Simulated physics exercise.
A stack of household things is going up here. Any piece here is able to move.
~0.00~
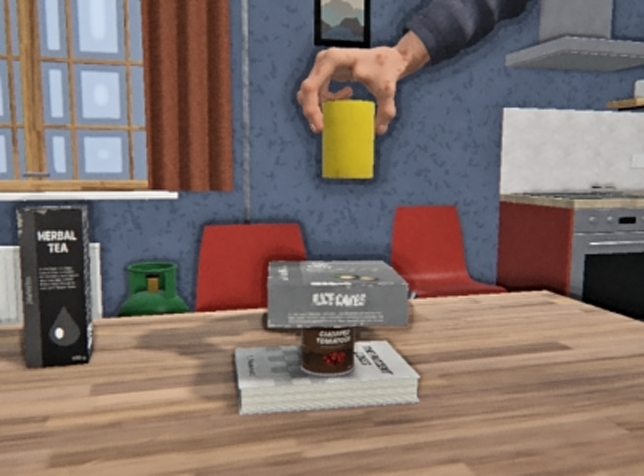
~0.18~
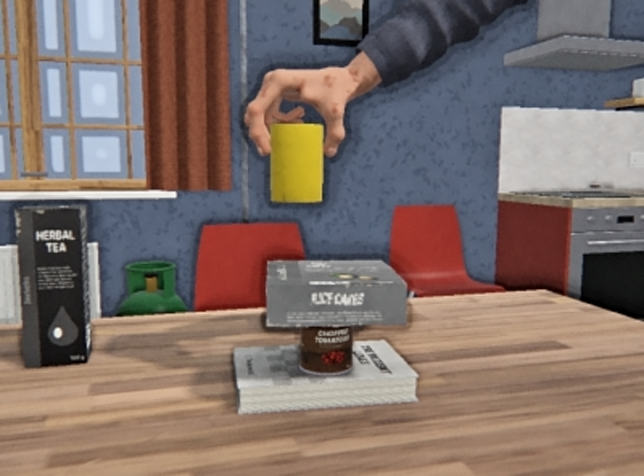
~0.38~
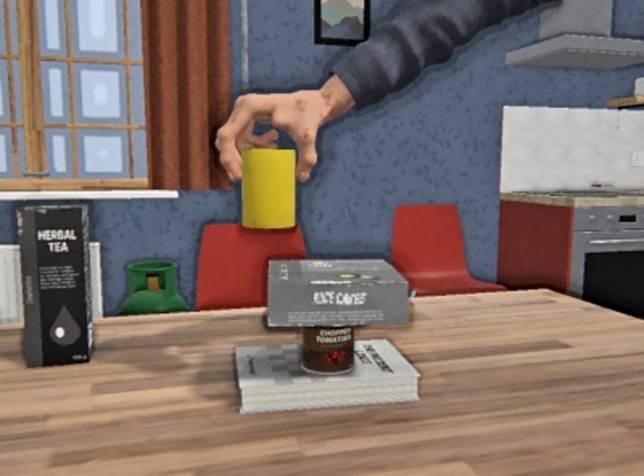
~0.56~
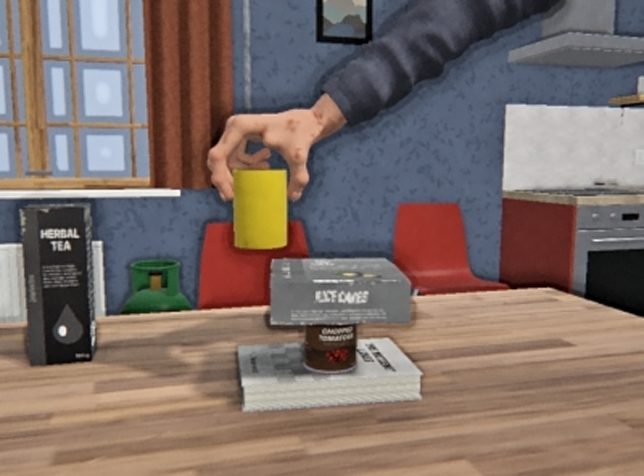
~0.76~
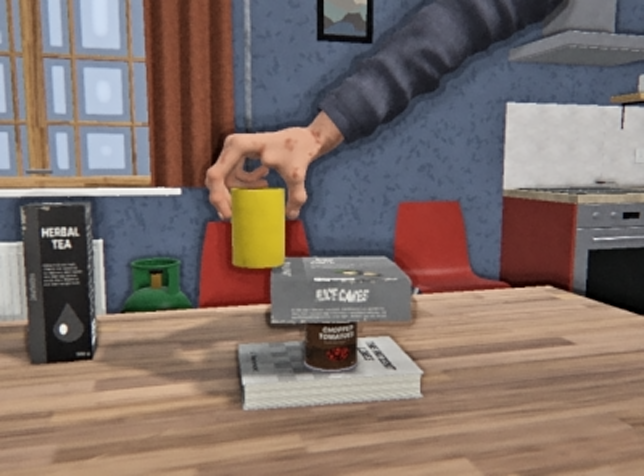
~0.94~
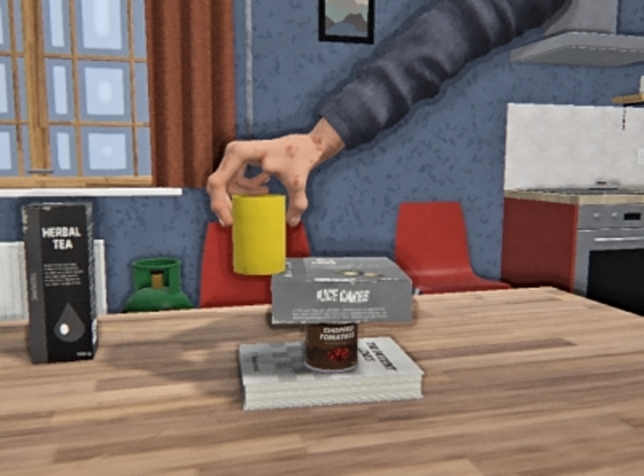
A yellow cup, held from above by a hand, moved left and downward, then sank more slowly beside a gray box sitting on a can and a book on the wooden table.
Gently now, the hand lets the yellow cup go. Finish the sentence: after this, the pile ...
After this, the pile topples.
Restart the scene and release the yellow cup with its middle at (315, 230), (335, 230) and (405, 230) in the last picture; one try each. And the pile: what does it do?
Well, in the first case it stays steady, in the second it stays steady, and in the third it tumbles down.
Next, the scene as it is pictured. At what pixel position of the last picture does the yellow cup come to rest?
End position: Approximately (78, 371).
By 1.24 s, yellow cup now fallen.
By 1.34 s, things are still on the move.
By 1.54 s, as before.
By 2.04 s, nothing new.
When it is over (4.0 s), fallen, yellow cup; the other 4 as before. End places, in pixels of the last picture, yellow cup near (77, 371). The pile gives way.
